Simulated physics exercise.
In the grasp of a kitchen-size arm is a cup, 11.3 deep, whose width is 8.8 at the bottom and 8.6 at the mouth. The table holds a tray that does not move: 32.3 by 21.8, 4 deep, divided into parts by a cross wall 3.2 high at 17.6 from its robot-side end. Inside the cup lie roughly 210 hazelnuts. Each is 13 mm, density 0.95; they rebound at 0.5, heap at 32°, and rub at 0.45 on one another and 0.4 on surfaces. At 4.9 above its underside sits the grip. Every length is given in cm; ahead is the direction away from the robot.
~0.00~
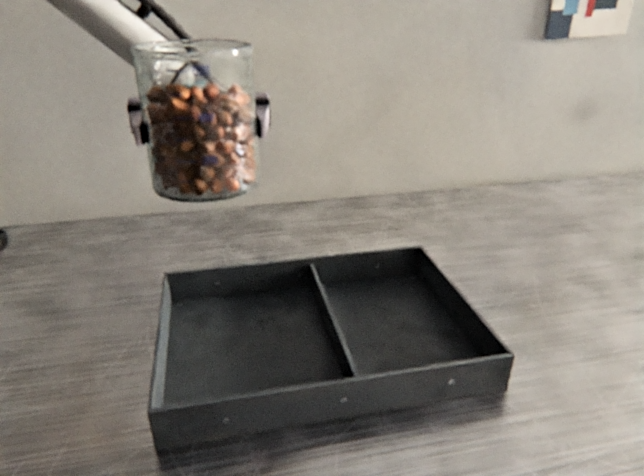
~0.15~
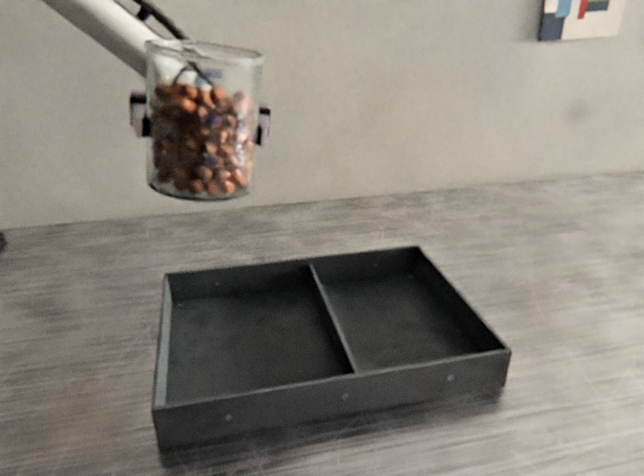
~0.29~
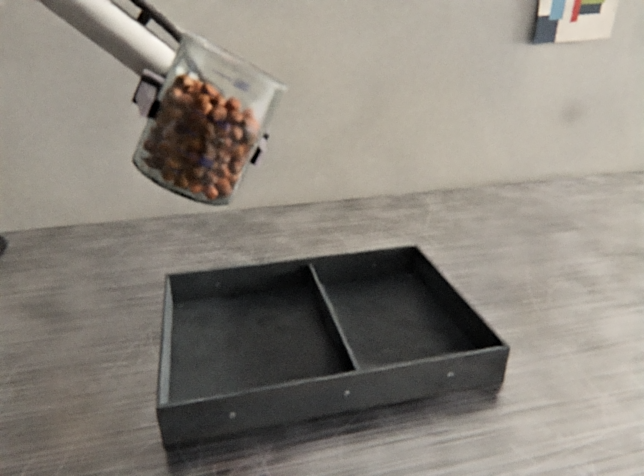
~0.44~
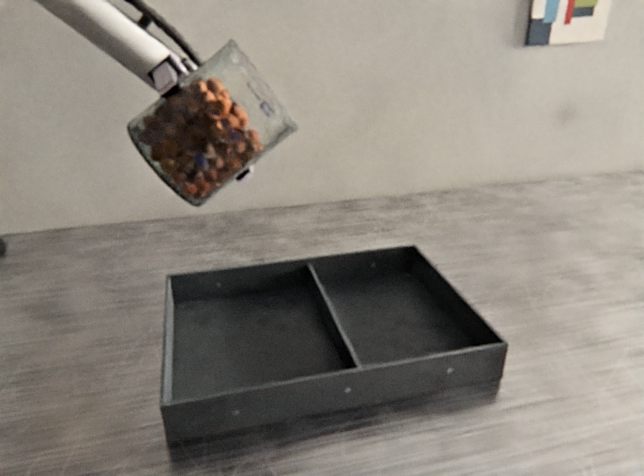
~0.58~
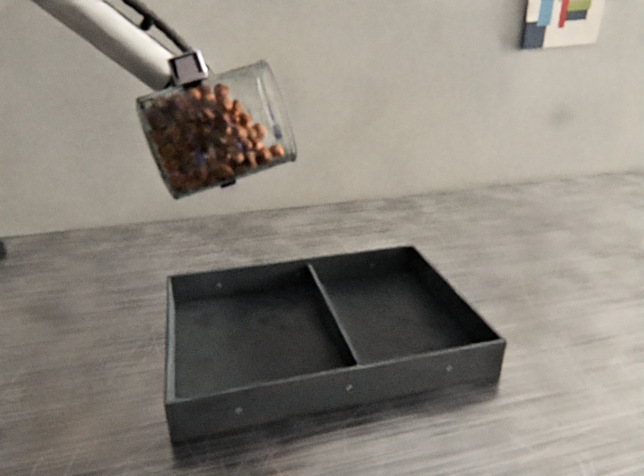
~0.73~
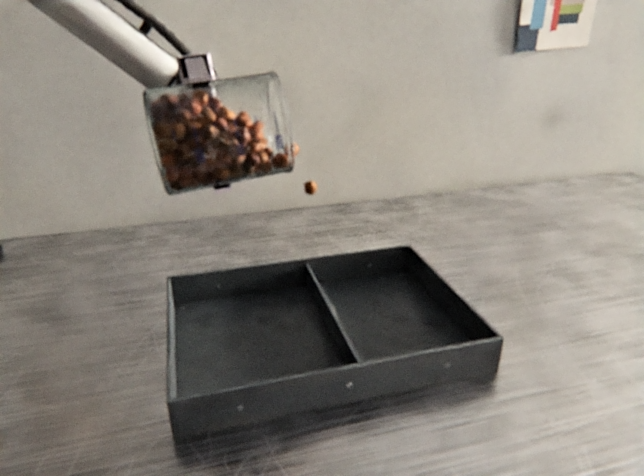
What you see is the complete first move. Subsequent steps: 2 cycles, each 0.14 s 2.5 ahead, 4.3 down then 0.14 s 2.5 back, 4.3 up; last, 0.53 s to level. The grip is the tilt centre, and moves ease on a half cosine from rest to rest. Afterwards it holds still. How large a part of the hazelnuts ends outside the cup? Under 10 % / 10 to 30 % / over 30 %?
10 to 30 %.
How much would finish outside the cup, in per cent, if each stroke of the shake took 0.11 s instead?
Estimate: Close to 25 percent.
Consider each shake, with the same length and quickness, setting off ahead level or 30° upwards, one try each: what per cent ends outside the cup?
65 and 70 %.
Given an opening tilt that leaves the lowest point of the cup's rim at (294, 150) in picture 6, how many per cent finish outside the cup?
That comes to some 5 percent.
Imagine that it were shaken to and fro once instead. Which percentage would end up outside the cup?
Estimate for that case: 10 %.
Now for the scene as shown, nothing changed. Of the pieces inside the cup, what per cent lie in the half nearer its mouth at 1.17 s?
Mouth half: Close to 40 per cent.
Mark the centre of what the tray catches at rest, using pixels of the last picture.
I'd say somewhere near (356, 313) in the final view.
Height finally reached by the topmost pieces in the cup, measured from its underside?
About 9.0 cm.
By 1.17 s, tilted 84° forward, highest piece 22 above the table; 194 in the cup, 11 in the far-side part, 5 in the robot-side part, 2 in flight or on a rim.
By 1.60 s, tilted 30° forward, highest piece 28 above the table; 176 in the cup, 22 in the far-side part, 12 in the robot-side part, 1 on the table or floor, 1 in flight or on a rim.
By 2.02 s, level, highest piece 28 above the table; 176 in the cup, 22 in the far-side part, 12 in the robot-side part, 2 on the table or floor.
By 3.07 s, level, highest piece 28 above the table; 176 in the cup, 22 in the far-side part, 12 in the robot-side part, 2 on the table or floor.
Final count, 176 in the cup, 22 in the far-side part, 12 in the robot-side part, 2 on the table or floor. That is 17 % outside the cup.
